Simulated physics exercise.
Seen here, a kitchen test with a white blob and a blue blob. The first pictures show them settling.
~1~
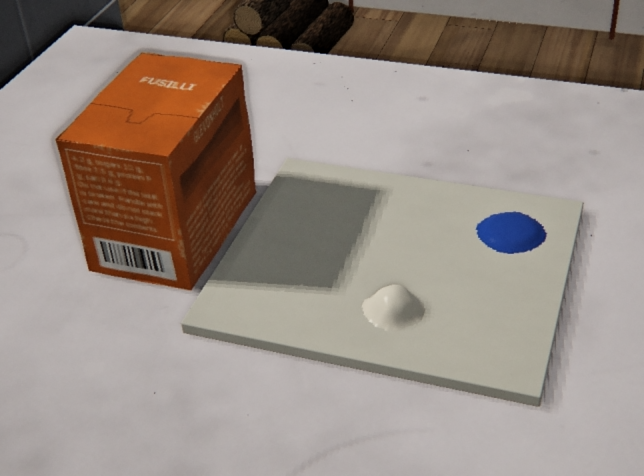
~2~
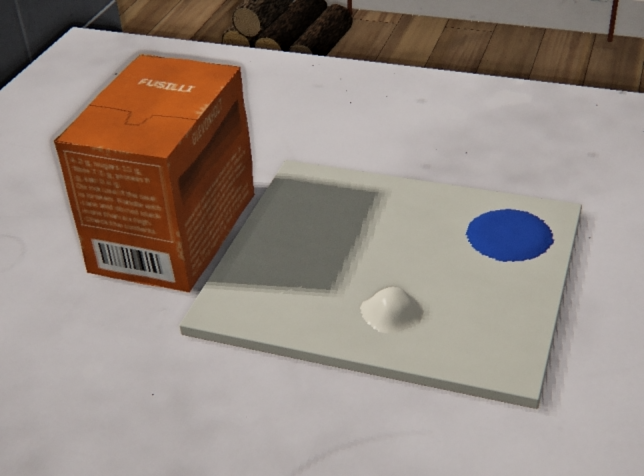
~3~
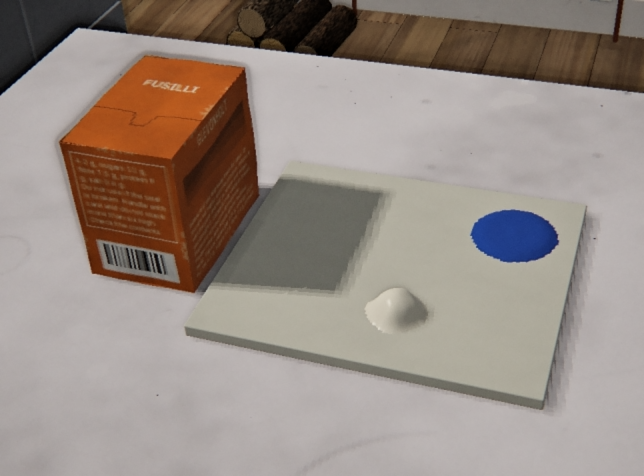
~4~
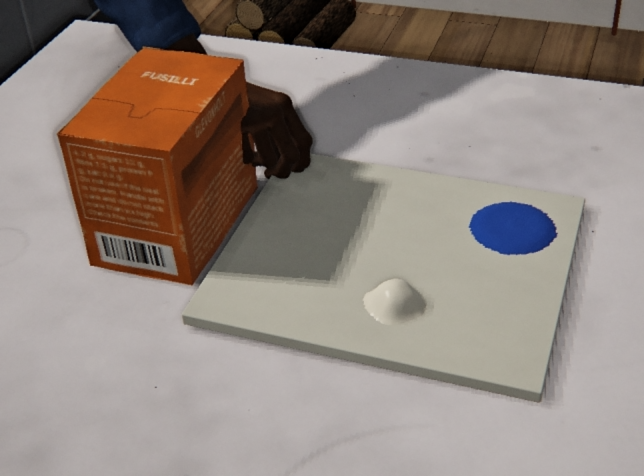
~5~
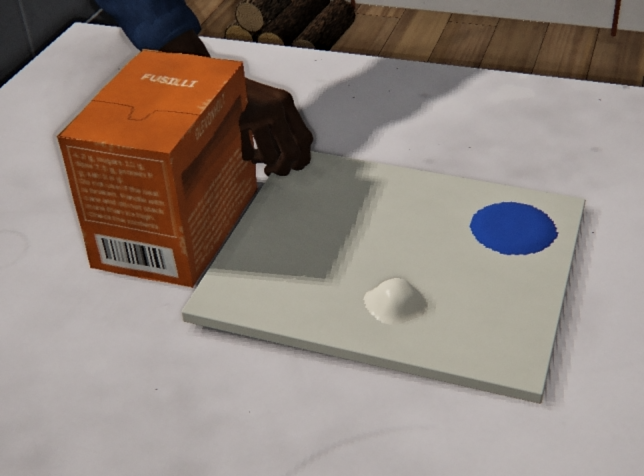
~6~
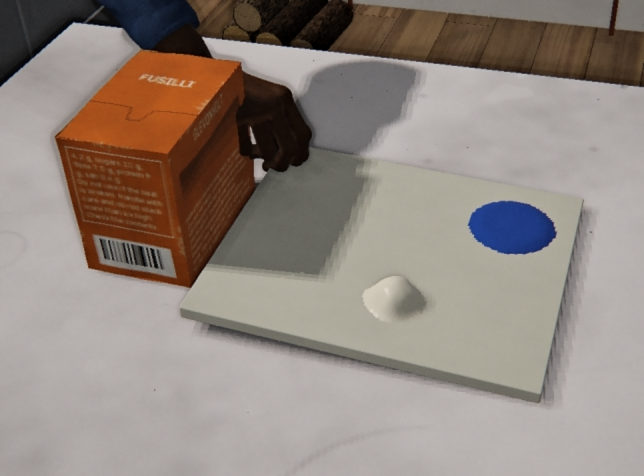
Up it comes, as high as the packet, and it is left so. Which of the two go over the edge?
As for the white blob, it holds its ground; the blue blob slides over the edge.
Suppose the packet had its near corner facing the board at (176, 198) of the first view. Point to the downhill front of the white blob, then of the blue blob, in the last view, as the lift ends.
About (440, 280) and (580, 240).
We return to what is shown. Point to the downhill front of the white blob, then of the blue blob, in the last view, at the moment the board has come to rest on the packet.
In turn (451, 263) and (580, 239).
Next, slope about 32°; the white blob has not moved; the blue blob is dripping off the low end.
After that, the white blob has not moved; the blue blob is dripping off the low end.
Finally, slope about 32°; the white blob has not moved; the blue blob is dripping off the low end.
